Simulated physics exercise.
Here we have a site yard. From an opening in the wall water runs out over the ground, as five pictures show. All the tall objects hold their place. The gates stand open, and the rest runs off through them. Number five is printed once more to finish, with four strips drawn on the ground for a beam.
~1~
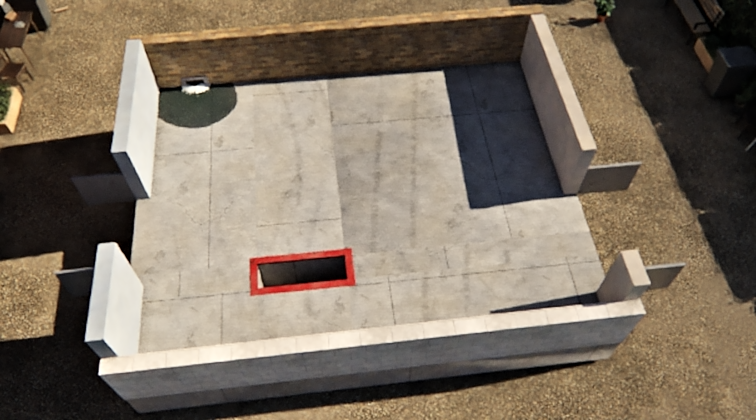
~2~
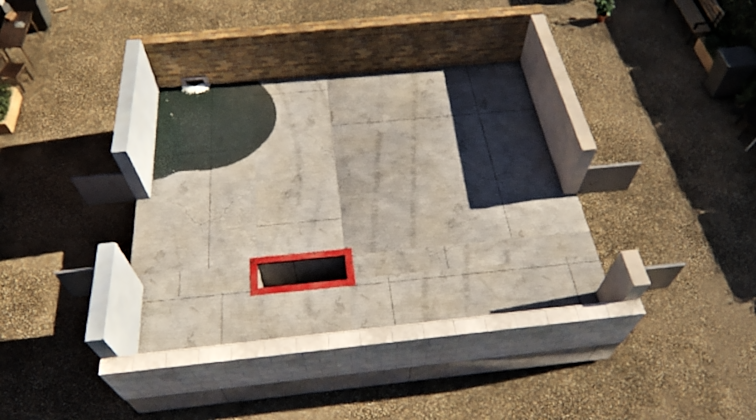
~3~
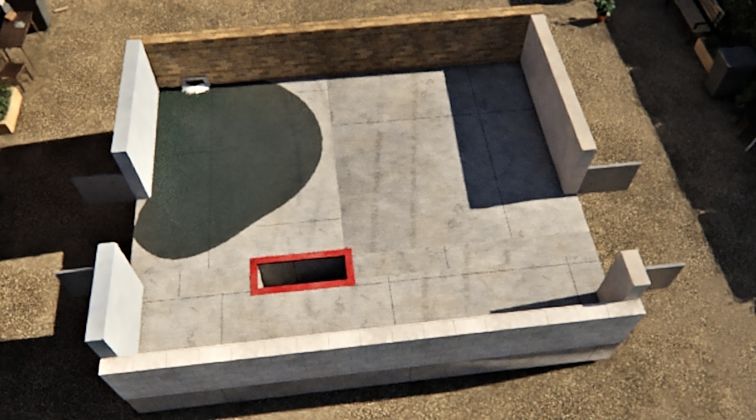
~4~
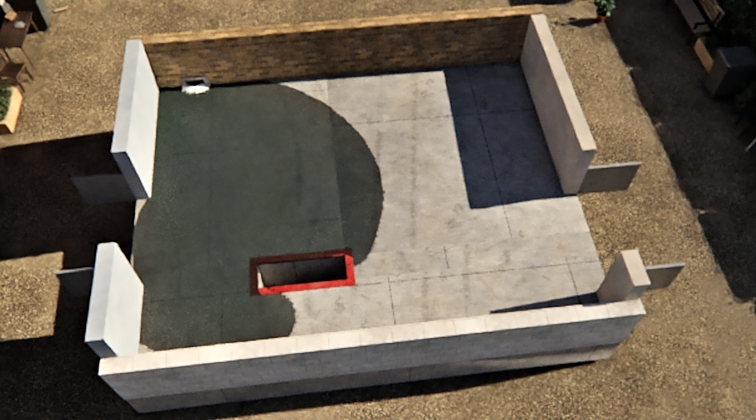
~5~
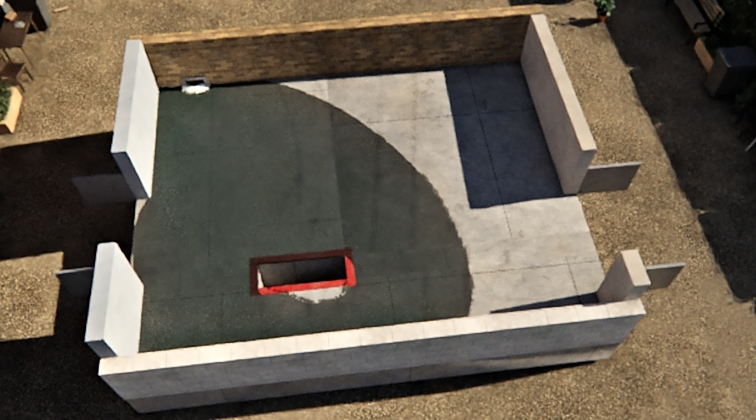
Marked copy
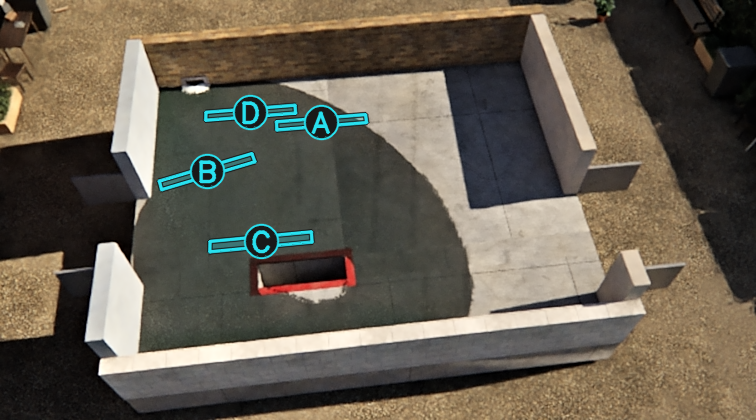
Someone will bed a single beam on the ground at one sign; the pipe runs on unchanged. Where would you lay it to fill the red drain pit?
The best position is A.
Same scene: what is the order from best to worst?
The order is A, D, B, C.
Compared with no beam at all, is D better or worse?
Worse.
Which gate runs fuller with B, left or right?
More leaves on the right.
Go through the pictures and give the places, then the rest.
Outfall at (195, 82); red drain pit at (302, 272); open gate at (579, 241); open gate at (147, 240); water covers 3 % of the ground and shows as far out as (199, 123); red drain pit still dry.
Water covers 10 % of the ground and shows as far out as (224, 164); red drain pit still dry.
Water covers 23 % of the ground and shows as far out as (194, 250); red drain pit still dry.
Water covers 42 % of the ground and shows as far out as (273, 319); red drain pit taking water.
Water covers 55 % of the ground and shows as far out as (448, 287); red drain pit taking water.
On the marked copy, A from (276, 125) to (366, 118); B from (160, 185) to (253, 157); C from (209, 246) to (311, 236); D from (205, 116) to (295, 109).
Choosing A, about 39 % of the stream runs into the red drain pit, about 60 % out by the gates.
Choosing B, about 14 % of the stream runs into the red drain pit, about 85 % out by the gates.
Choosing C, about 8 % of the stream runs into the red drain pit, about 91 % out by the gates.
Choosing D, about 25 % of the stream runs into the red drain pit, about 74 % out by the gates.
